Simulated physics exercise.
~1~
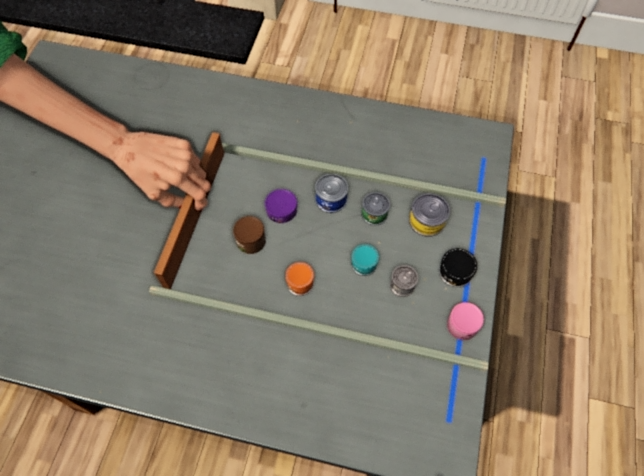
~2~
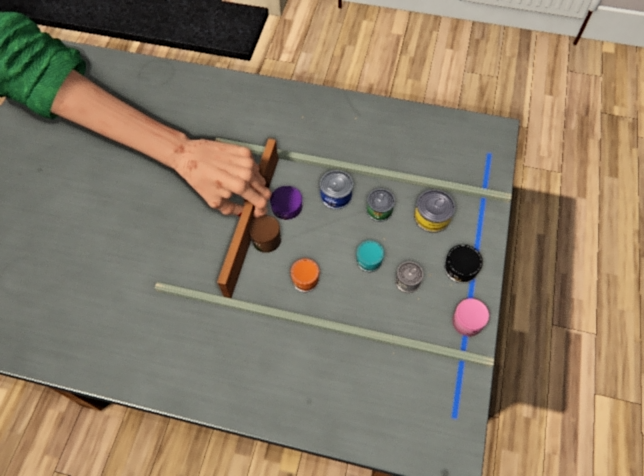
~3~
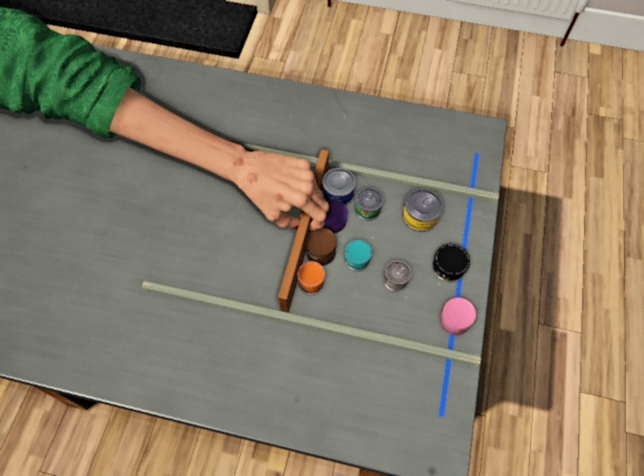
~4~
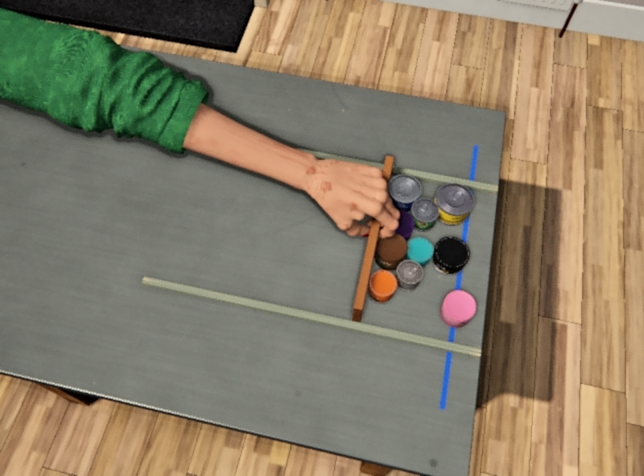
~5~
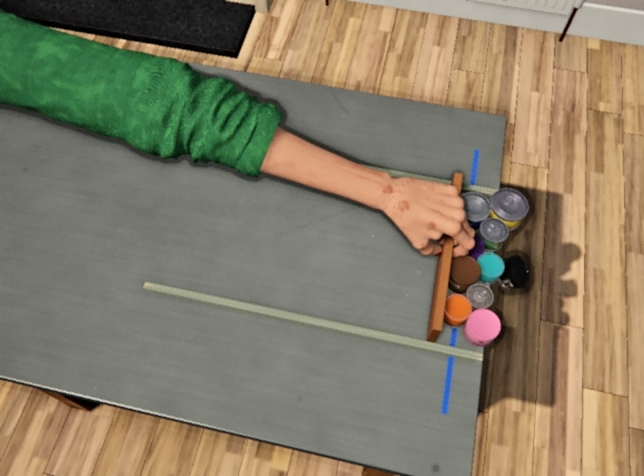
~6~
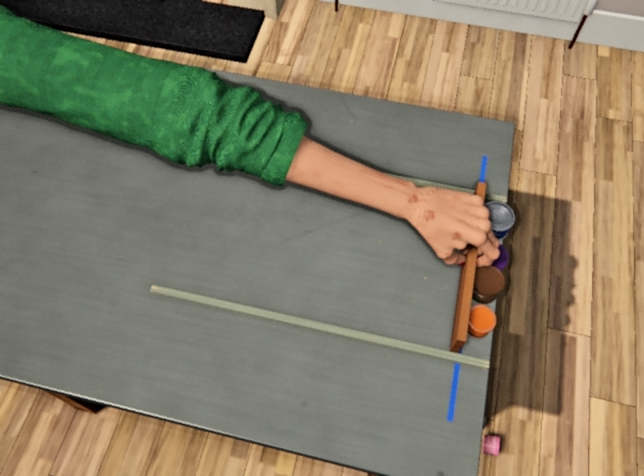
A hand in a green sleeve pushed a wooden board rightward between two rails, gathering small colourful tubs and tins and shoving them past a blue tape strip until six went over the table's edge, leaving four beside the board.
